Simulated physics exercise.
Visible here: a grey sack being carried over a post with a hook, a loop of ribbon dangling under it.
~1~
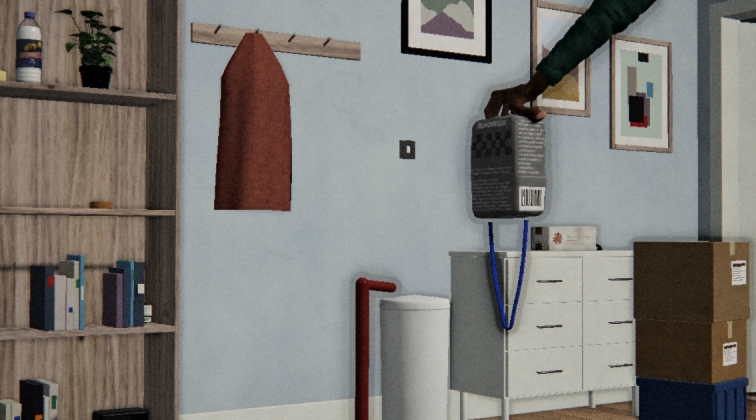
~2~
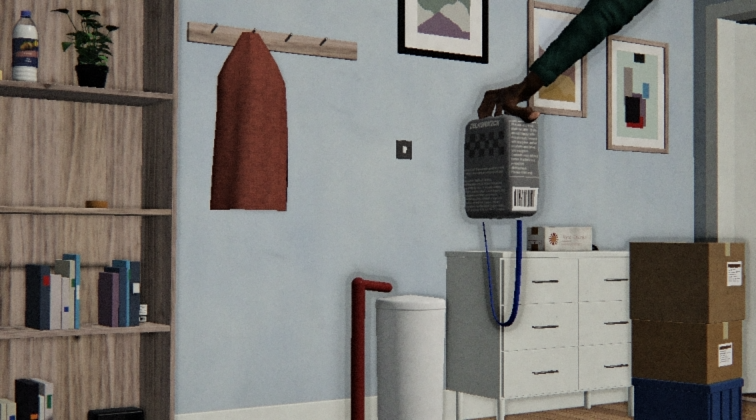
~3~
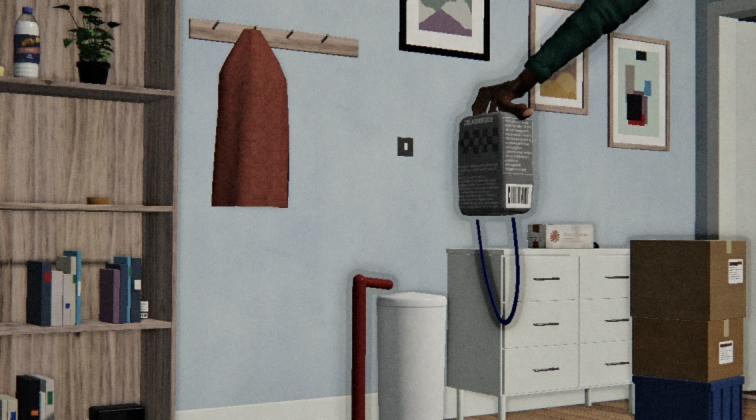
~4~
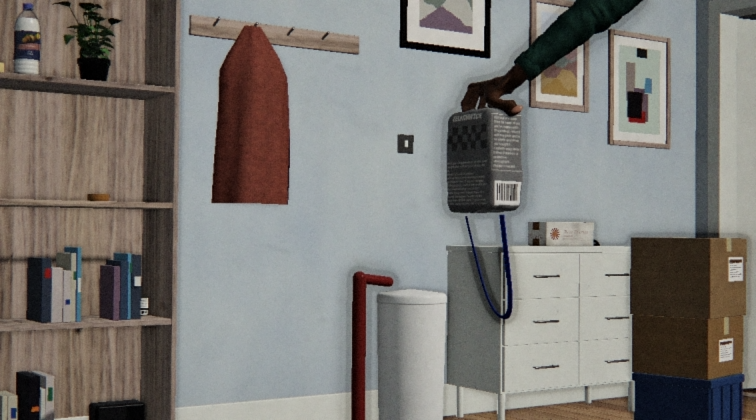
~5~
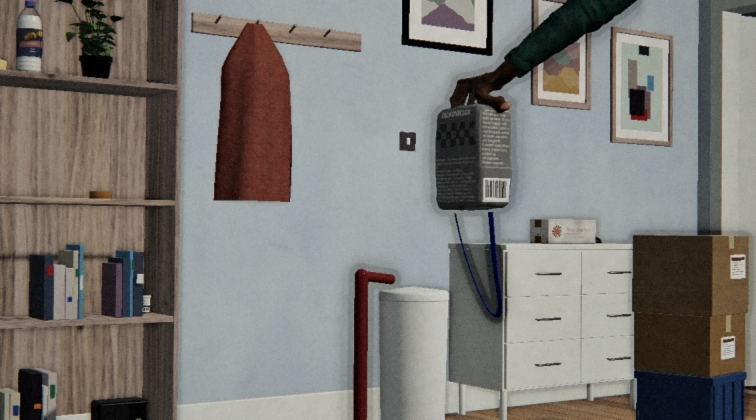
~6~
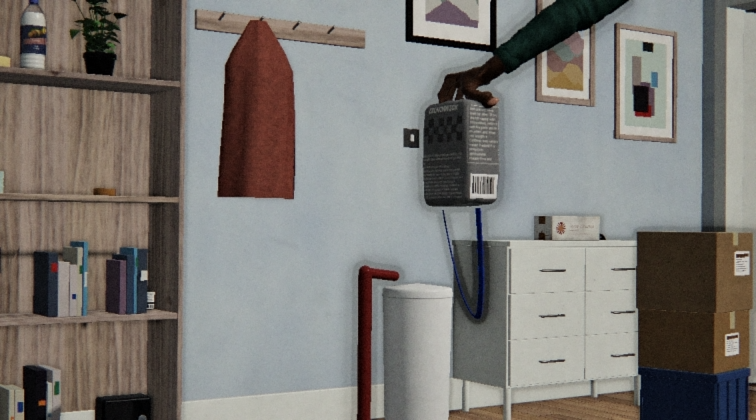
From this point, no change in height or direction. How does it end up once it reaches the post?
At the post it hangs up on the hook.
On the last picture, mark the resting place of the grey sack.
Resting spot: Roughly (290, 144).
Then, 0.40 s on from there, sack nearing the post near (405, 151).
Then, 0.92 s on from there, sack past the post near (325, 147).
In the end, sack past the post near (290, 145); loop tight round the post, hand stopped. The grey sack gets caught.
